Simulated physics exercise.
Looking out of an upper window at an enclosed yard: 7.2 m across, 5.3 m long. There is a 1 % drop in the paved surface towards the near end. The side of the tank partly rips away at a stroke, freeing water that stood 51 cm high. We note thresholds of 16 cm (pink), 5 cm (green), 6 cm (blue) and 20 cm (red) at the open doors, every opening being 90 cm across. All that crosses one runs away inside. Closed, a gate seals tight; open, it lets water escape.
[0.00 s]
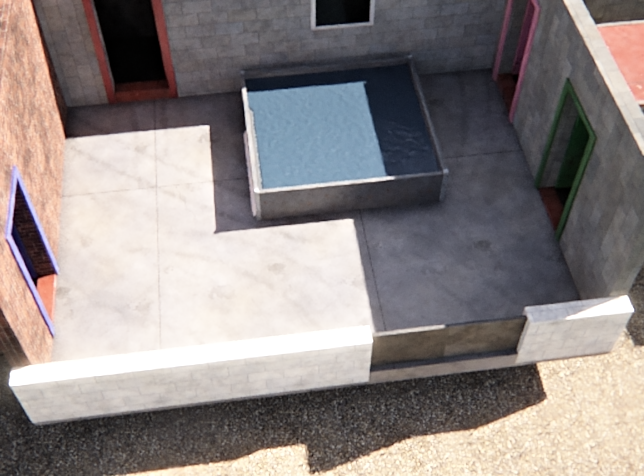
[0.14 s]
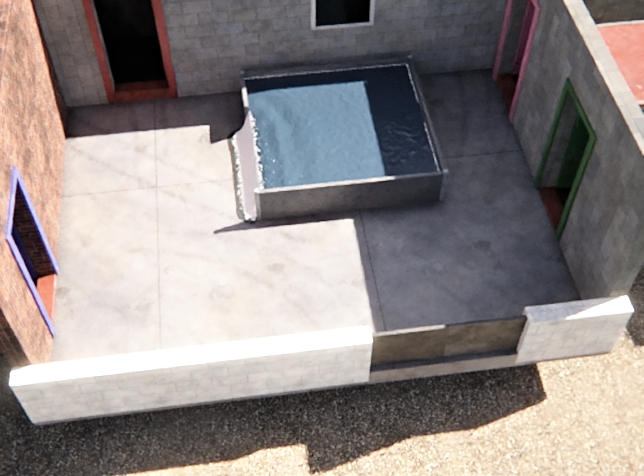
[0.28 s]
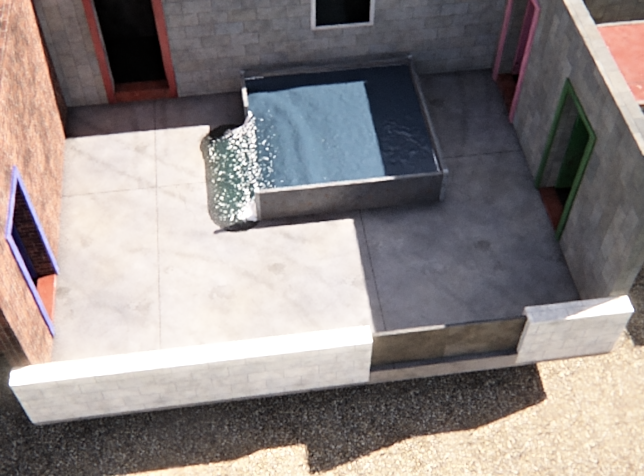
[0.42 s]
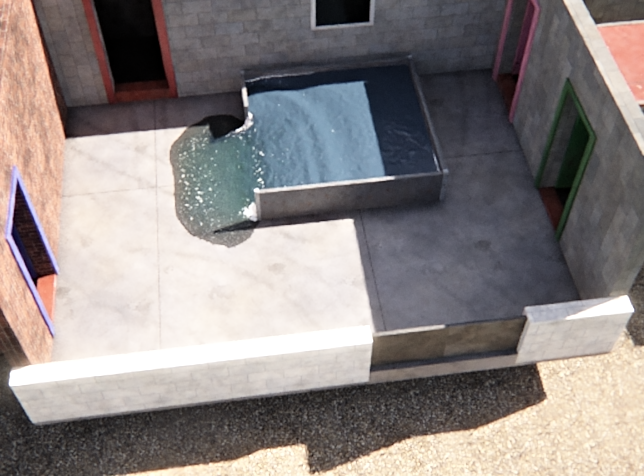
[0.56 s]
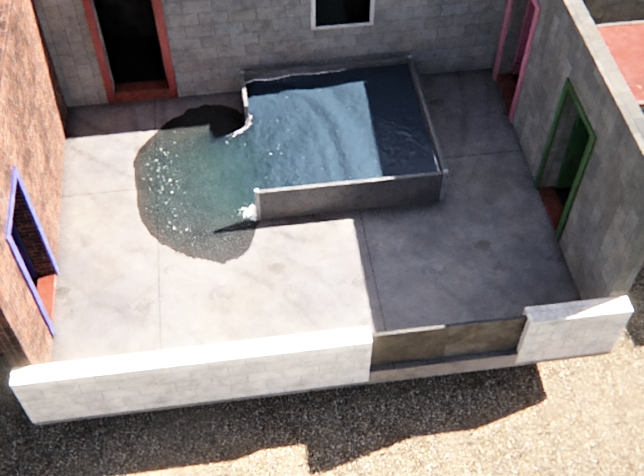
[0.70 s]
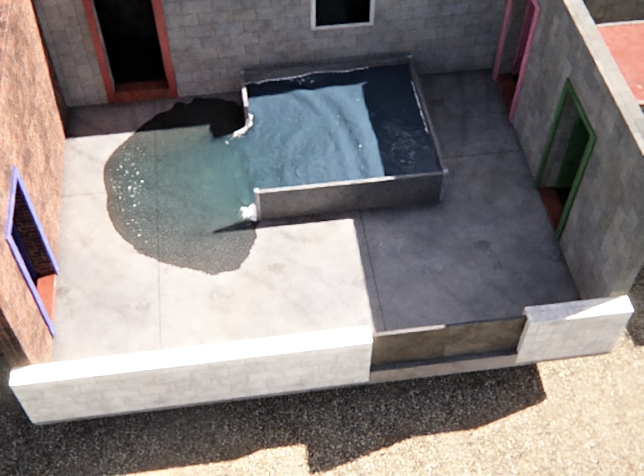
At the start, a rectangular tank of still, dark blue water stands against the back wall of a sunlit, walled yard. Part of its left side gives way and water pours out through the gap, foaming white, then spreads leftward across the pale paving in a widening, rounded greenish pool while ripples cross the tank.
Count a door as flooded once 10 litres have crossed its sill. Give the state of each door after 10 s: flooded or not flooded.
In the end watch the pink door: It will not outstrip the limit, watch the green door: It will outstrip the limit, watch the blue door: It will outstrip the limit, watch the red door: It will not outstrip the limit.
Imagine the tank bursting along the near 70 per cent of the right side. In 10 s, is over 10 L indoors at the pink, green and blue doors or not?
So pink tops it, green tops it, blue tops it.
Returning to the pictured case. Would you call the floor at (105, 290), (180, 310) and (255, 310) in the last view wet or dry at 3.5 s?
First spot submerged, second submerged, third not yet wet.
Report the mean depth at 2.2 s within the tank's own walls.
About 30 cm.
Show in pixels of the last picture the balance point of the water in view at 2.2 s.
Balance point at about (254, 170).
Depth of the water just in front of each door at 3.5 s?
Depth readings (cm): Pink = 0; green = 0; blue = 16; red = 14.
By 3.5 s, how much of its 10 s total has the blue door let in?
It comes to about 25 per cent.
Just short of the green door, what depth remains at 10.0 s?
The depth there is around 10.5 cm.
After 1.4 s water covers 30 % of the floor and is deepest (32 cm) near (62, 210); pink door not reached, green door not reached, blue door not reached, red door 4 cm at the sill, 0 L in.
After 2.2 s water covers 40 % of the floor and is deepest (32 cm) near (67, 117); pink door not reached, green door not reached, blue door 18 cm at the sill, 14 L in, red door 3 cm at the sill, 0 L in.
After 3.5 s water covers 45 % of the floor and is deepest (36 cm) near (50, 394); pink door not reached, green door not reached, blue door 16 cm at the sill, 81 L in, red door 14 cm at the sill, 0 L in.
After 6.0 s water covers 85 % of the floor and is deepest (20 cm) near (50, 394); pink door 5 cm at the sill, 0 L in, green door not reached, blue door 16 cm at the sill, 164 L in, red door 10 cm at the sill, 0 L in.
After 10.0 s water covers 100 % of the floor and is deepest (14 cm) near (50, 394); pink door 4 cm at the sill, 0 L in, green door 11 cm at the sill, 43 L in, blue door 12 cm at the sill, 311 L in, red door 7 cm at the sill, 0 L in.
